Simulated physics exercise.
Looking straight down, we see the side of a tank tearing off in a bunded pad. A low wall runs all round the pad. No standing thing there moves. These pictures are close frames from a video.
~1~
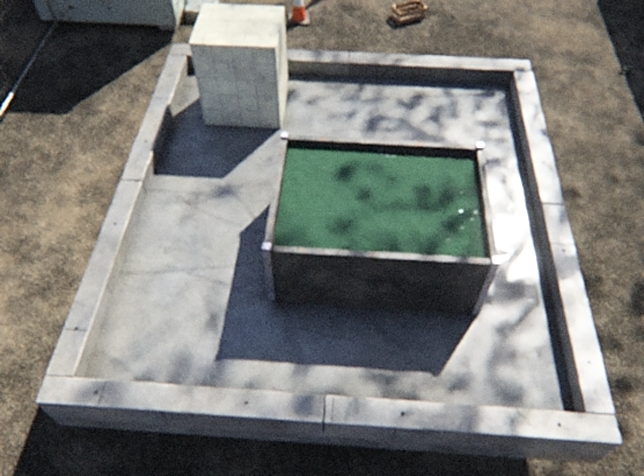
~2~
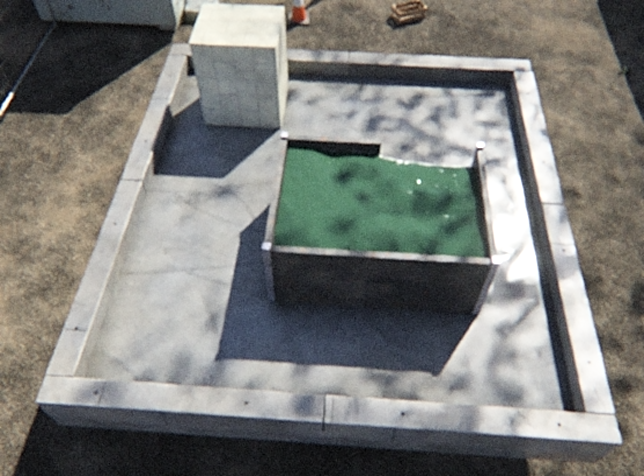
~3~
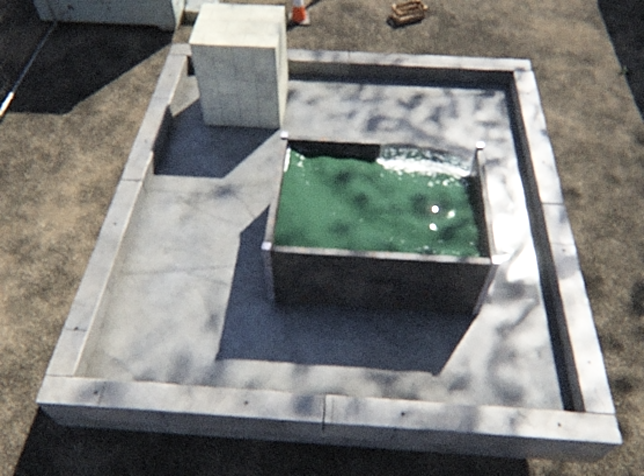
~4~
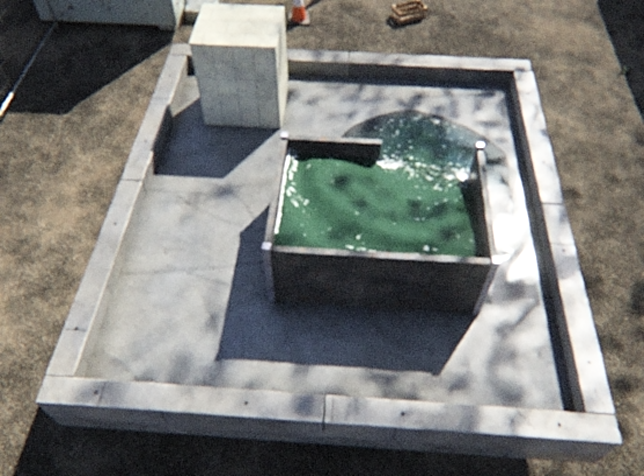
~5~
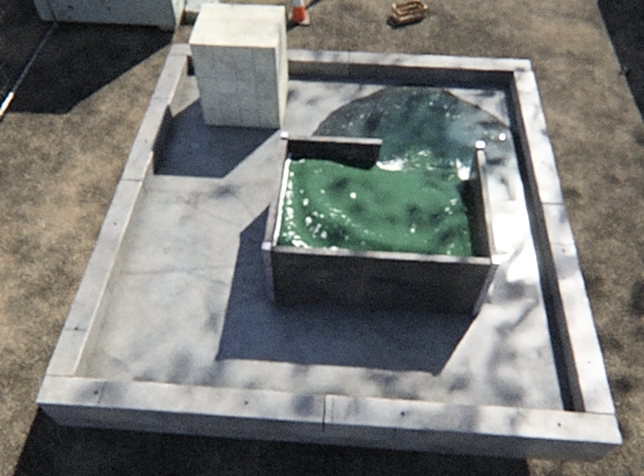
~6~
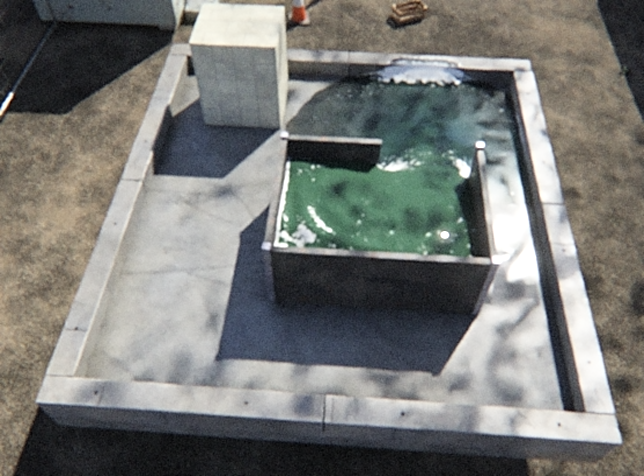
On a walled concrete pad, green water pours from an open tank's far side and spreads.
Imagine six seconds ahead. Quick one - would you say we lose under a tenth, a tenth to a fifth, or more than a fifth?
Outflow sits between a tenth and a fifth.
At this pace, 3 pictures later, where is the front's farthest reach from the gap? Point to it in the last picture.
Look around (282, 77).
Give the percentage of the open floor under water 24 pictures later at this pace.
That comes to about 75 per cent.
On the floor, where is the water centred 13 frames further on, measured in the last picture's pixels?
Close to pixel (382, 171).
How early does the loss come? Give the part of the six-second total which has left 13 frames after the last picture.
Near 75 %.
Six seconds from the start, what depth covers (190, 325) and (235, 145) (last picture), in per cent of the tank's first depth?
The first spot is at about 6 percent, the second at about 4 percent.
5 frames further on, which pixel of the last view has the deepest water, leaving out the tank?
Near (499, 88).
A moment on, water covers 30 % of the floor; the low wall has let 0 % over.
Next, water covers 30 % of the floor; the low wall has let 2 % over.
Then, water covers 40 % of the floor; the low wall has let 11 % over.
Later, water covers 60 % of the floor; the low wall has let 14 % over.
In the end, water covers 75 % of the floor; the low wall has let 15 % over.
